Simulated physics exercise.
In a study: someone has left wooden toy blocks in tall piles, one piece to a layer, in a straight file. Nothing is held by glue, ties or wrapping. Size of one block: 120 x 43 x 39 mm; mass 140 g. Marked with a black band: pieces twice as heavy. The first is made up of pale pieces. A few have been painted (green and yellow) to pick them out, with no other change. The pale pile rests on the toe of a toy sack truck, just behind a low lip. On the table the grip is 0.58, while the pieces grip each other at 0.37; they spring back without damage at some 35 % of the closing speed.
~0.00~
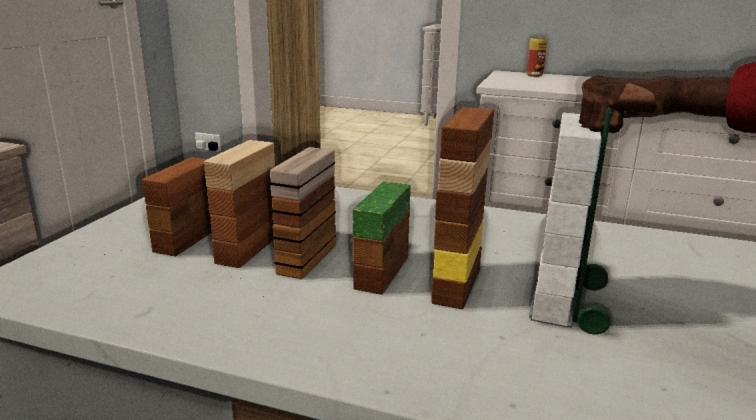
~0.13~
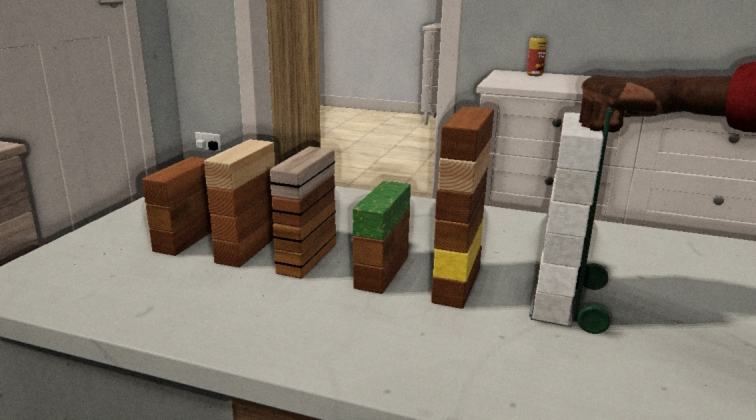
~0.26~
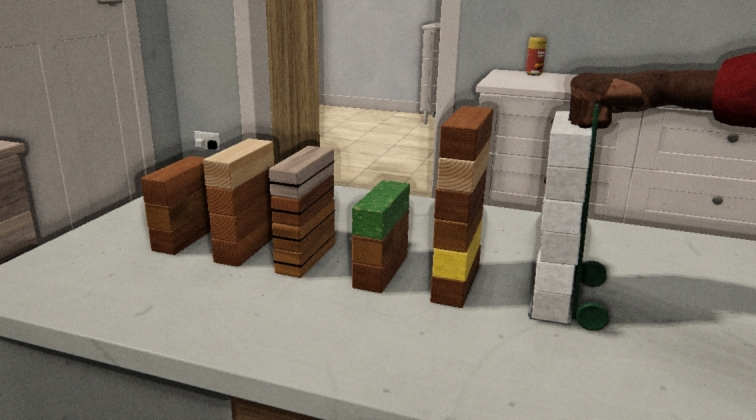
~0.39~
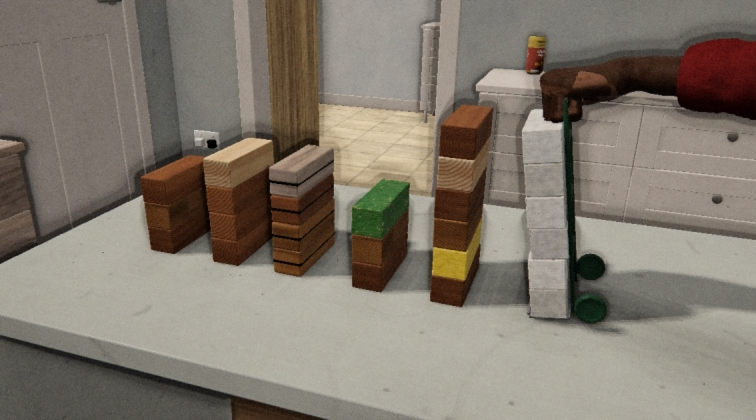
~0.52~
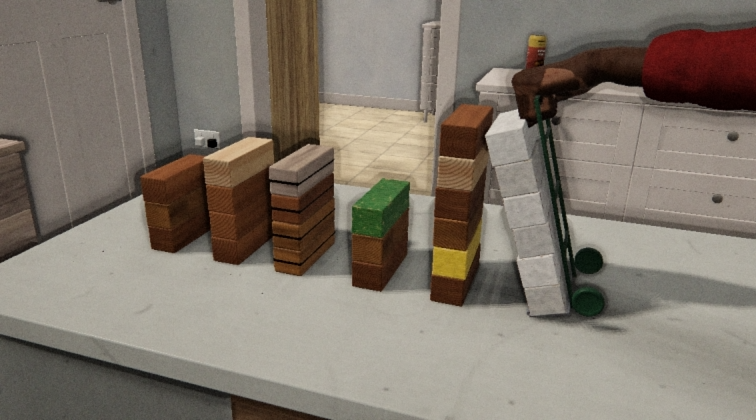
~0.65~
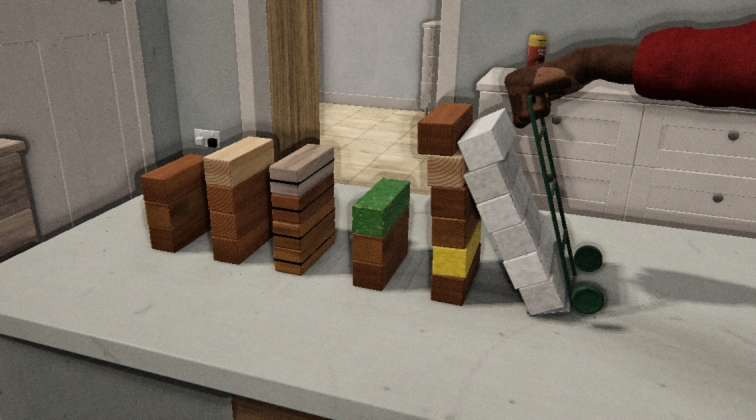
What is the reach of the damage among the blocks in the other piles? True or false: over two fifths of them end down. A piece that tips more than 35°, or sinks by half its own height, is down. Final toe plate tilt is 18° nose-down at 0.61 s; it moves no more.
True.
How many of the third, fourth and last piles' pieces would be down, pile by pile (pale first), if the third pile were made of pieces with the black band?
Result: Third pile 2, fourth pile 3, last pile 2.
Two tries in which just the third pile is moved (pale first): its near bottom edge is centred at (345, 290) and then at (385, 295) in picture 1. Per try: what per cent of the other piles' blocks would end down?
Roughly 100 per cent in the first try and 40 per cent in the second.
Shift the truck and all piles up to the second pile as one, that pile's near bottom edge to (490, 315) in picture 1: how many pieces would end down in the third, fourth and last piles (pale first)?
In that case third pile 2, fourth pile 0, last pile 0.
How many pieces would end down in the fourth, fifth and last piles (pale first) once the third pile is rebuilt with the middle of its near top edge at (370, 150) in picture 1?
You'd get fourth 4, fifth 4 and last 2.
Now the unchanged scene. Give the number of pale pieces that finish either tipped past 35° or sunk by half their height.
Count: 6 pale pieces.
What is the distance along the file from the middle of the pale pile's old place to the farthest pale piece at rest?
Something like 24 cm along the file.
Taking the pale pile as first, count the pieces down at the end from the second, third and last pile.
Pieces per pile: Second: 5; third: 2; last: 3.
By 0.82 s, 6 of the pale pile down; none of the 20 other blocks down, 5 disturbed; yellow block tilted 25°.
By 1.02 s, 6 of the pale pile down; 5 of the 20 other blocks down; yellow block on its side; green block tilted 18°.
By 1.52 s, 6 of the pale pile down; 13 of the 20 other blocks down; yellow block on its side; green block tilted 42°, 55 mm lower.
By 2.20 s, 6 of the pale pile down; 18 of the 20 other blocks down; yellow block on its side; green block tilted 42°, 57 mm lower.
When it is over (3.5 s), 6 of the pale pile down; 18 of the 20 other blocks down; green block on its side; yellow block on its side. That is 90 per cent. In pixels of the last frame, middles, green block near (316, 245), yellow block near (410, 261).
